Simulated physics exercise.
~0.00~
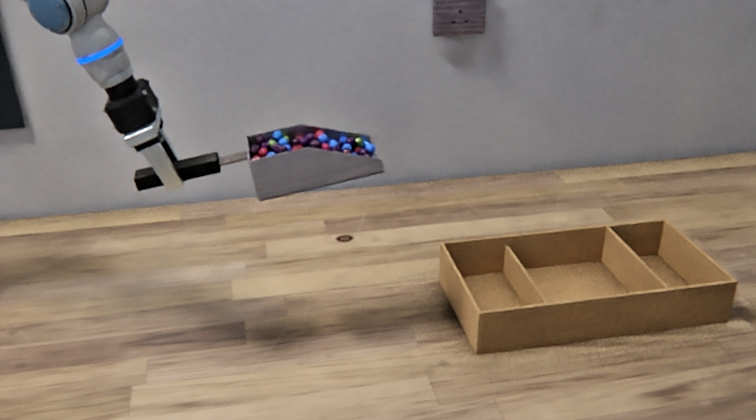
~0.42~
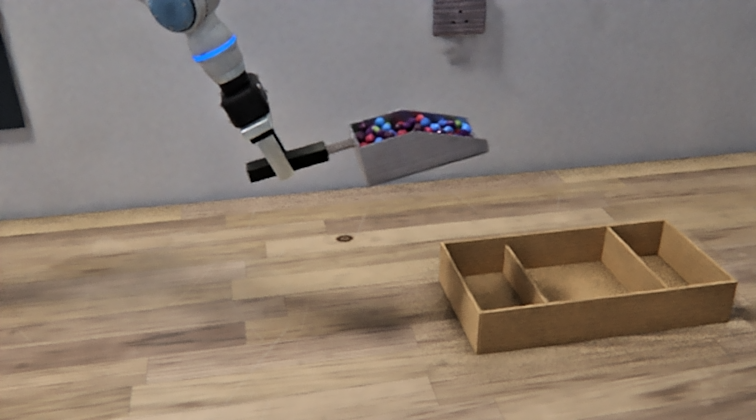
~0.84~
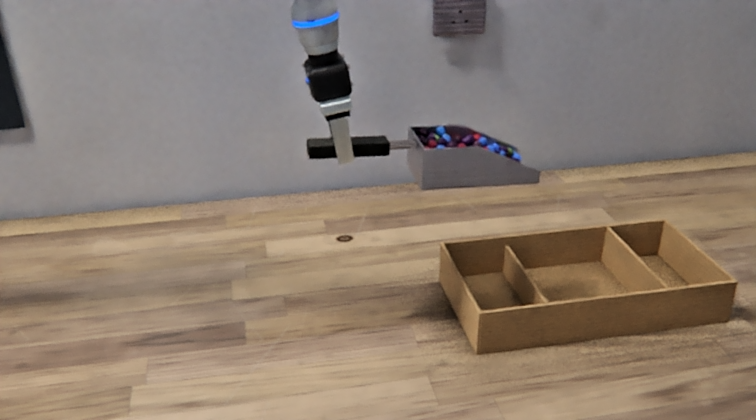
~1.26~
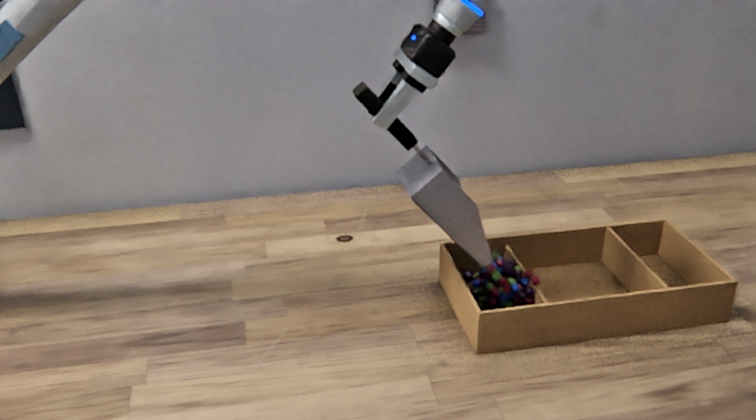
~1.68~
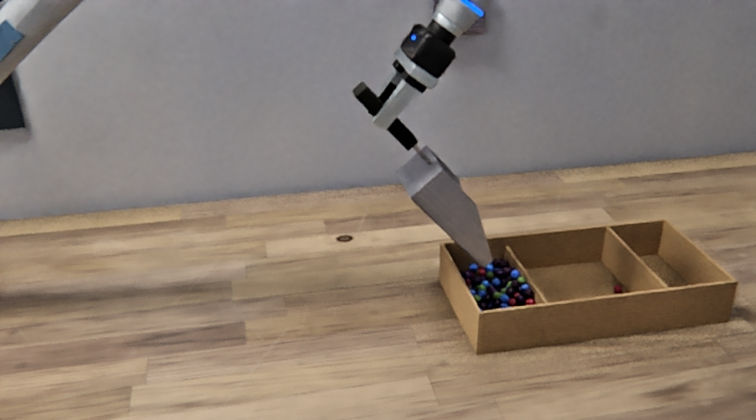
Over a wooden table, a robot arm tips colourful balls from a scoop into a divided box, mostly filling its left compartment.
